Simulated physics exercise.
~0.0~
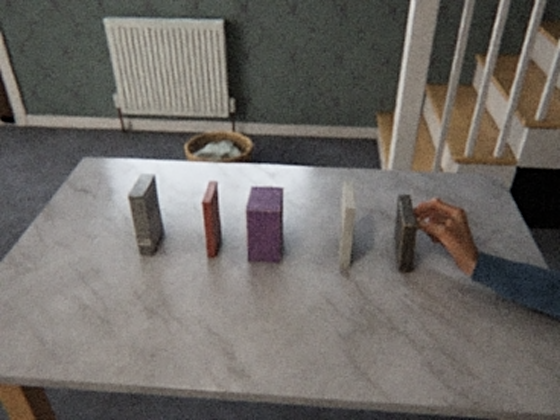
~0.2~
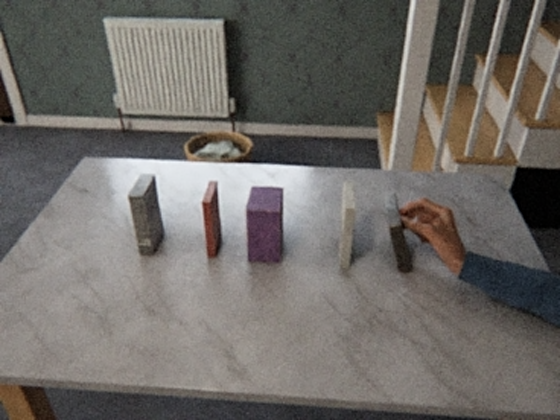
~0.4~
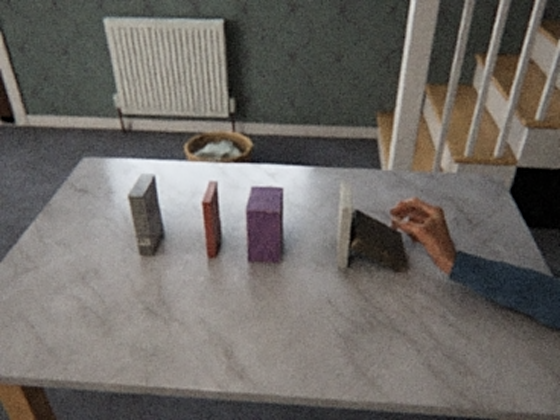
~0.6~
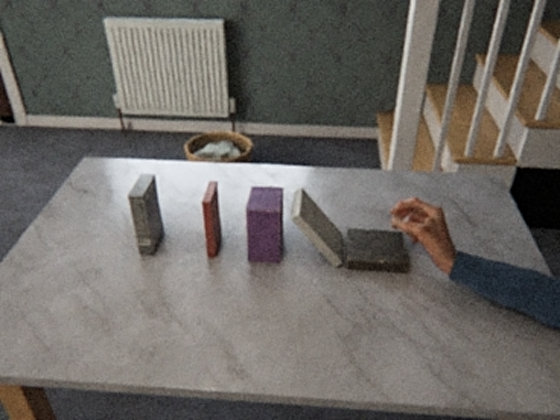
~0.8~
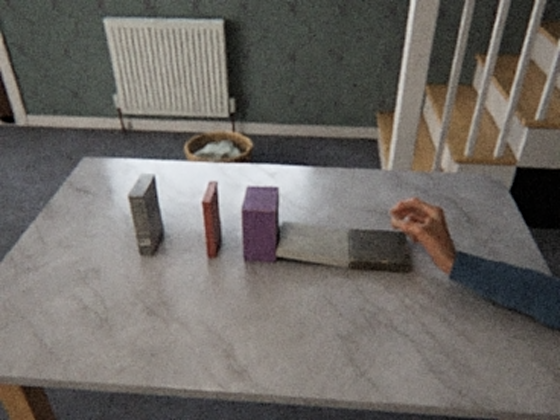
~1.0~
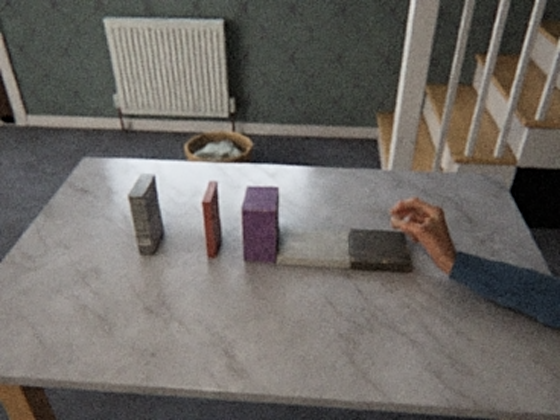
A hand at the right tips a black block leftward in a line of five flat things standing on end along a grey marbled table. The still view looks slightly down on the table, with a radiator, a basket and white-railed stairs behind. From the left stand a grey packet, a red board, a purple block, a white board and the black block. The black block falls against the white board and drops flat, while the hand stays back. The white board leans left, then topples against the purple block's base, nudging it slightly. The white board ends lying flat beside the fallen black block, while the other three remain upright.
